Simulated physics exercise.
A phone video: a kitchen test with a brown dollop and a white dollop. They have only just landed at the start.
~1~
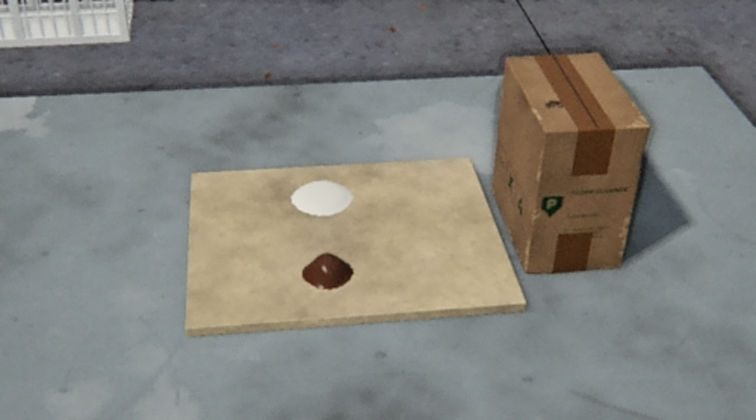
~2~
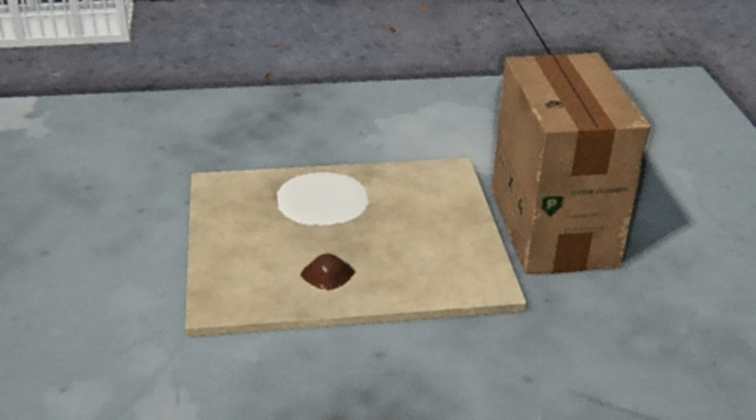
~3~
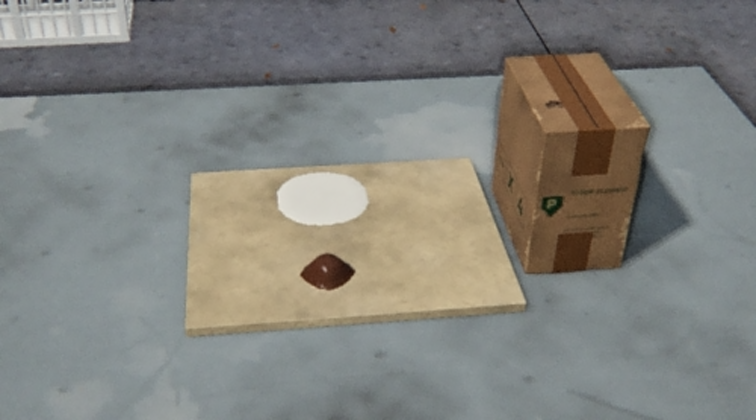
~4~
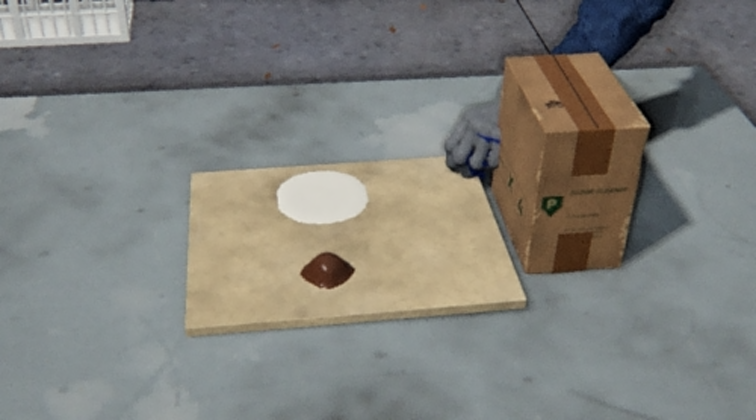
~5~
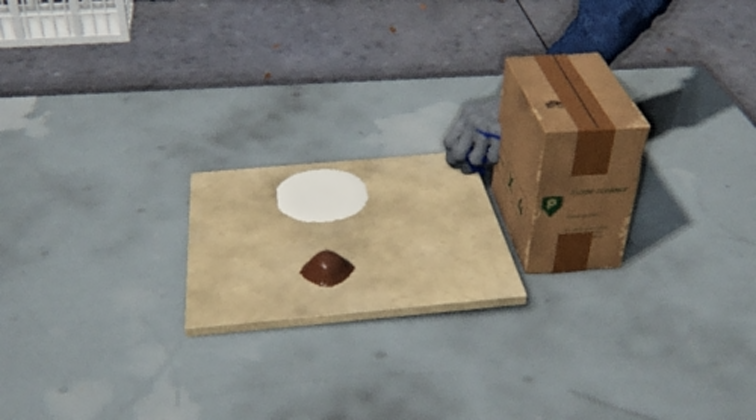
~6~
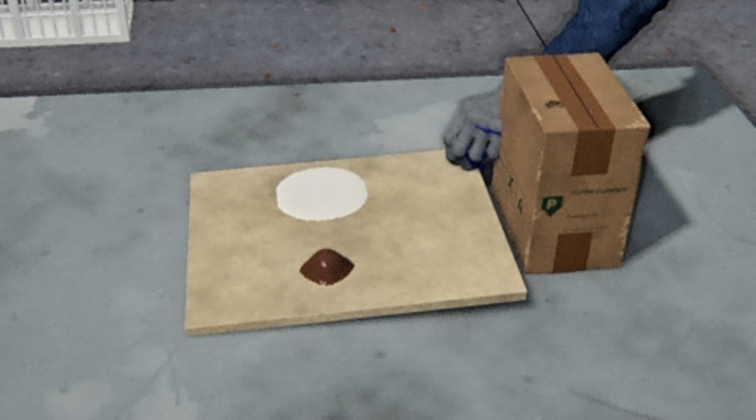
A white dollop spread into a thin round patch on a tan board while the brown one stayed heaped, then a gloved hand reached in behind the cardboard box and slightly raised the board's right end.
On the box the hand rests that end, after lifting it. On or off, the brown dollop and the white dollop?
I'd say the brown dollop keeps its place and the white dollop goes over.
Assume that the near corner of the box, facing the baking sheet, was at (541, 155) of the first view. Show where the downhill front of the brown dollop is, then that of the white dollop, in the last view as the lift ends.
At (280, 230), then at (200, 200).
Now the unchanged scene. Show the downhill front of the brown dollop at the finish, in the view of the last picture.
I'd mark it near (274, 223) in the last picture.
Soon after, slope about 35°; the brown dollop has not moved; the white dollop has crept down a long way.
Later, the brown dollop has not moved; the white dollop is dripping off the low end.
In the end, slope about 35°; the brown dollop has not moved; the white dollop is dripping off the low end.
